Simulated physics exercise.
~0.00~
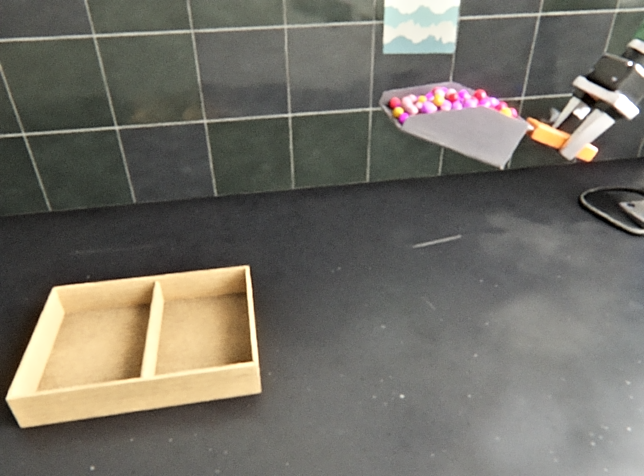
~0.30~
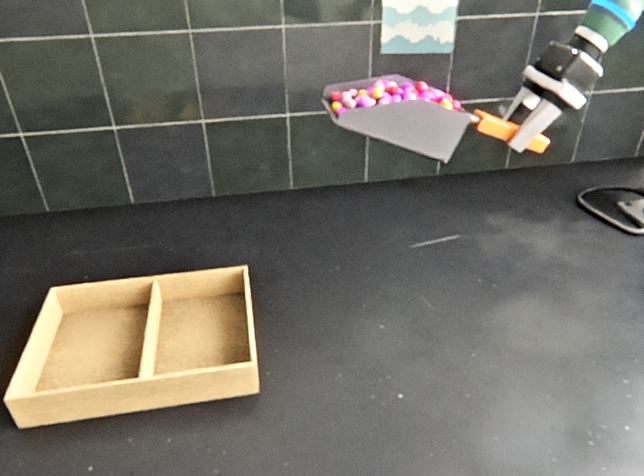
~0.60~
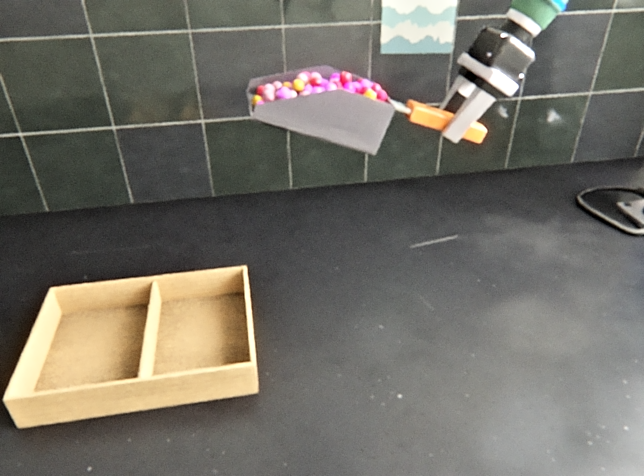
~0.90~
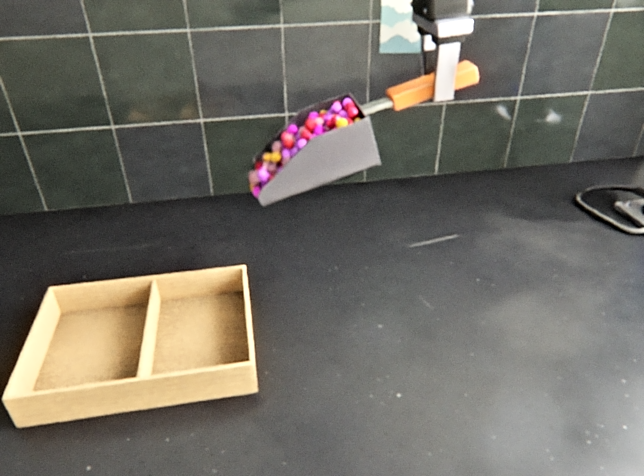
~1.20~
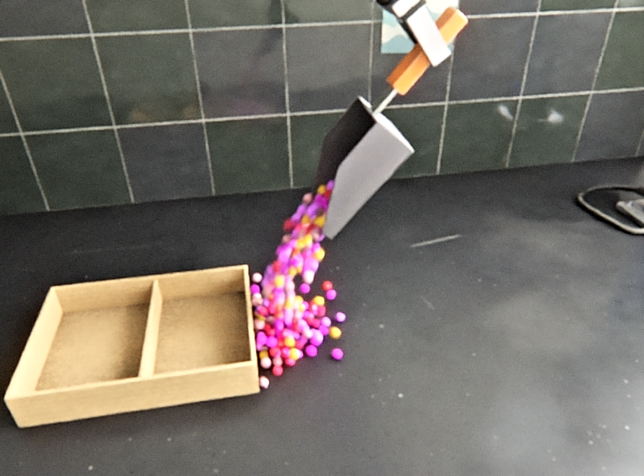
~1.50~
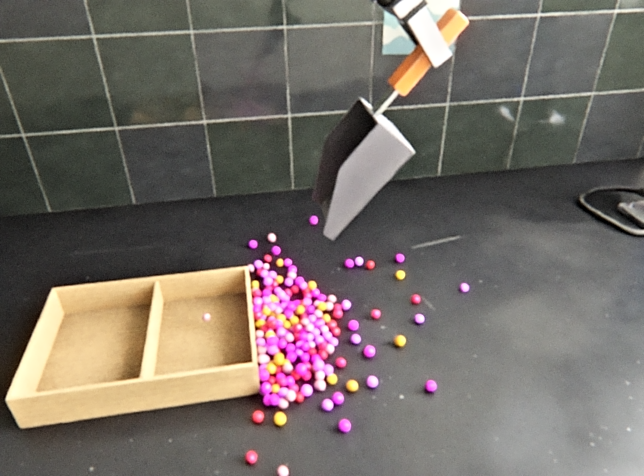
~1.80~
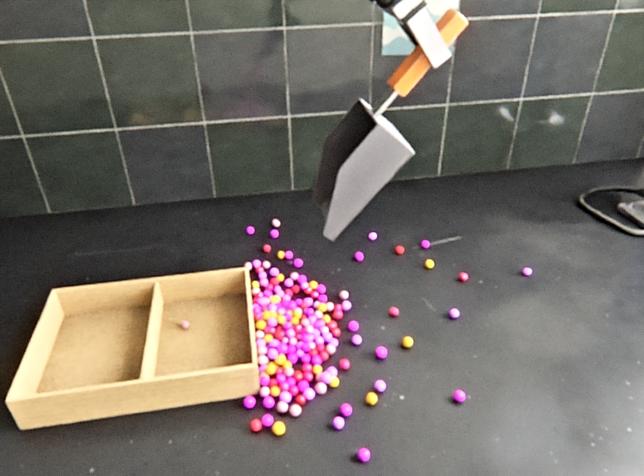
Robot arm carrying a grey scoop of colourful round sweets left, tipping it and spilling nearly all beside a divided wooden box.
